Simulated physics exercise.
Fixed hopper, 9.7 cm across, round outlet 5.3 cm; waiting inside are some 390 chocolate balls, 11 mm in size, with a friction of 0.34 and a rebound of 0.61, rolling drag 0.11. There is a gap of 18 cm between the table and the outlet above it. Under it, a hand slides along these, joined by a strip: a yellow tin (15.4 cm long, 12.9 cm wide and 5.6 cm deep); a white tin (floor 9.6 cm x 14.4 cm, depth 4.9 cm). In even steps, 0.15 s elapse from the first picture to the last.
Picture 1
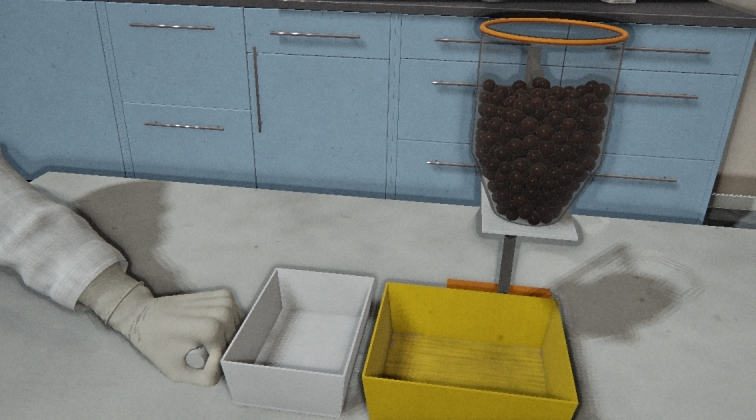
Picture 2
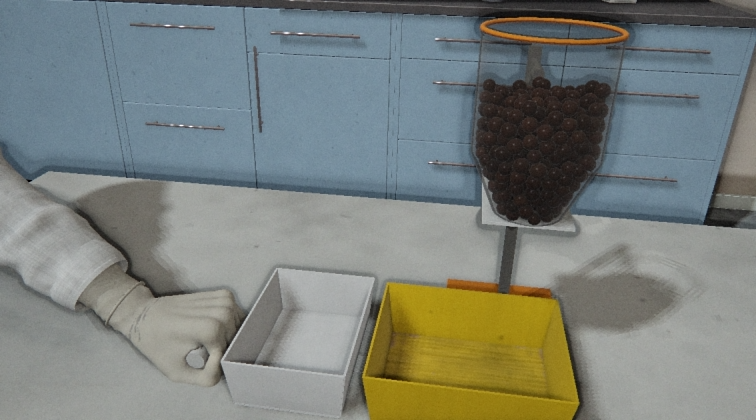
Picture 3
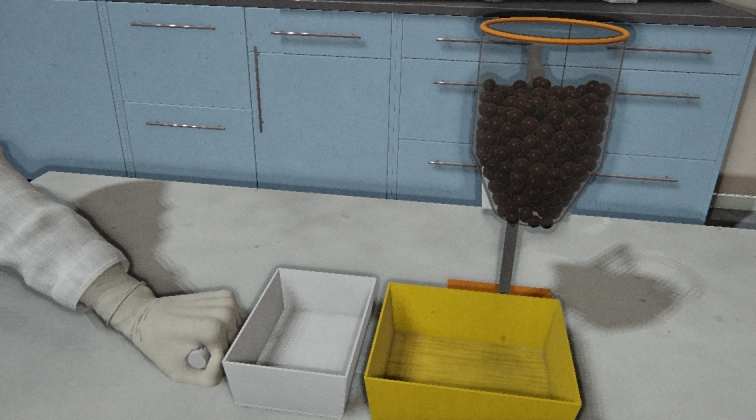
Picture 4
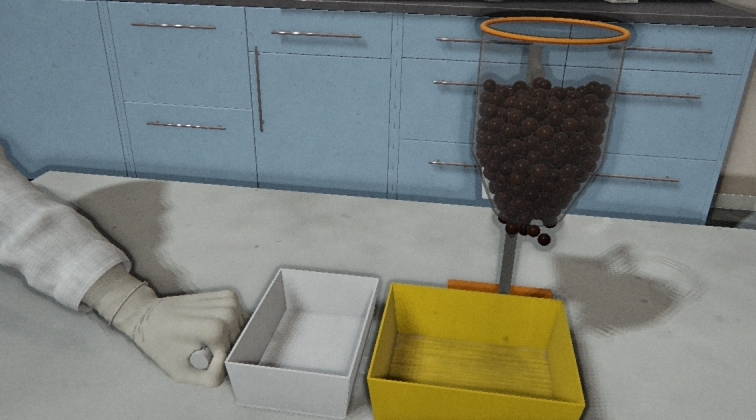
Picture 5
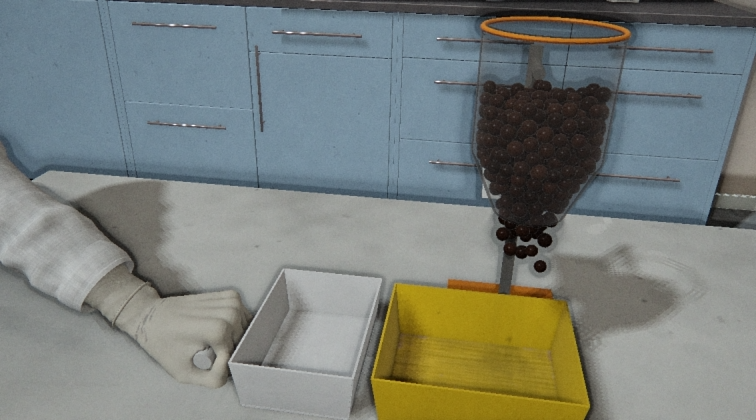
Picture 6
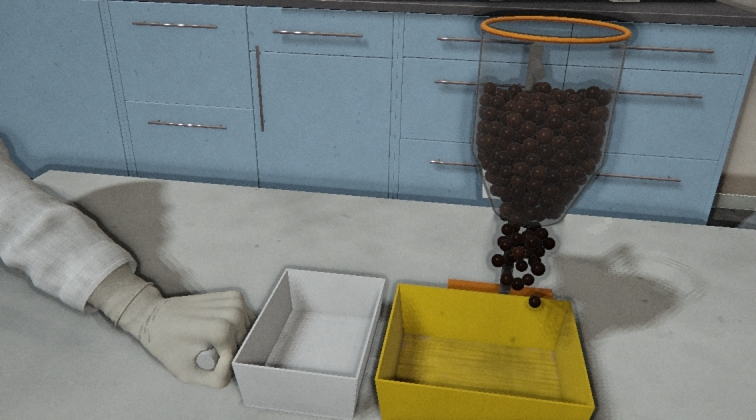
The clip opens on a clear container full of dark brown balls above a yellow tin, with a white tin beside it and a gloved hand at the left. The hand and both tins shift very slightly right while balls begin dropping from the container's bottom in a thickening cluster.
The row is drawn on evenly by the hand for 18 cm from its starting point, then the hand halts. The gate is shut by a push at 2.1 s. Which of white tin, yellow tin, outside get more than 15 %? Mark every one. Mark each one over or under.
My marks are as follows: White tin - under; yellow tin - over; outside everything - under.
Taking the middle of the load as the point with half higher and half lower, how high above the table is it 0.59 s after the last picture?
I'd say close to 2 cm.
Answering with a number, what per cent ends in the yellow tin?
I'd put it close to 100 per cent.
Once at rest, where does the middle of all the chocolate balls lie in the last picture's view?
Their centre ends up around (643, 392) in the last view.
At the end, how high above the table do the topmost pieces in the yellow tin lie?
It reaches about 5.0 cm above the table.
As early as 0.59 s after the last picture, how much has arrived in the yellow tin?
It comes to near 70 in a hundred.
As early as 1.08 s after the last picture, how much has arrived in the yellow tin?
About 100 per cent by then.
Then, 0.59 s after the last picture, yellow tin 70 %, hopper 20 %, in the air 10 %; middle of all pieces on or above the table near (531, 331).
Then, 1.08 s after the last picture, yellow tin 100 %; middle of all pieces on or above the table near (588, 385).
Then, 1.52 s after the last picture, yellow tin 100 %; middle of all pieces on or above the table near (644, 393).
Then, 1.95 s after the last picture, yellow tin 100 %; middle of all pieces on or above the table near (648, 393).
In the end, outside 0 %, yellow tin 100 %, hopper 0 %, white tin 0 %.
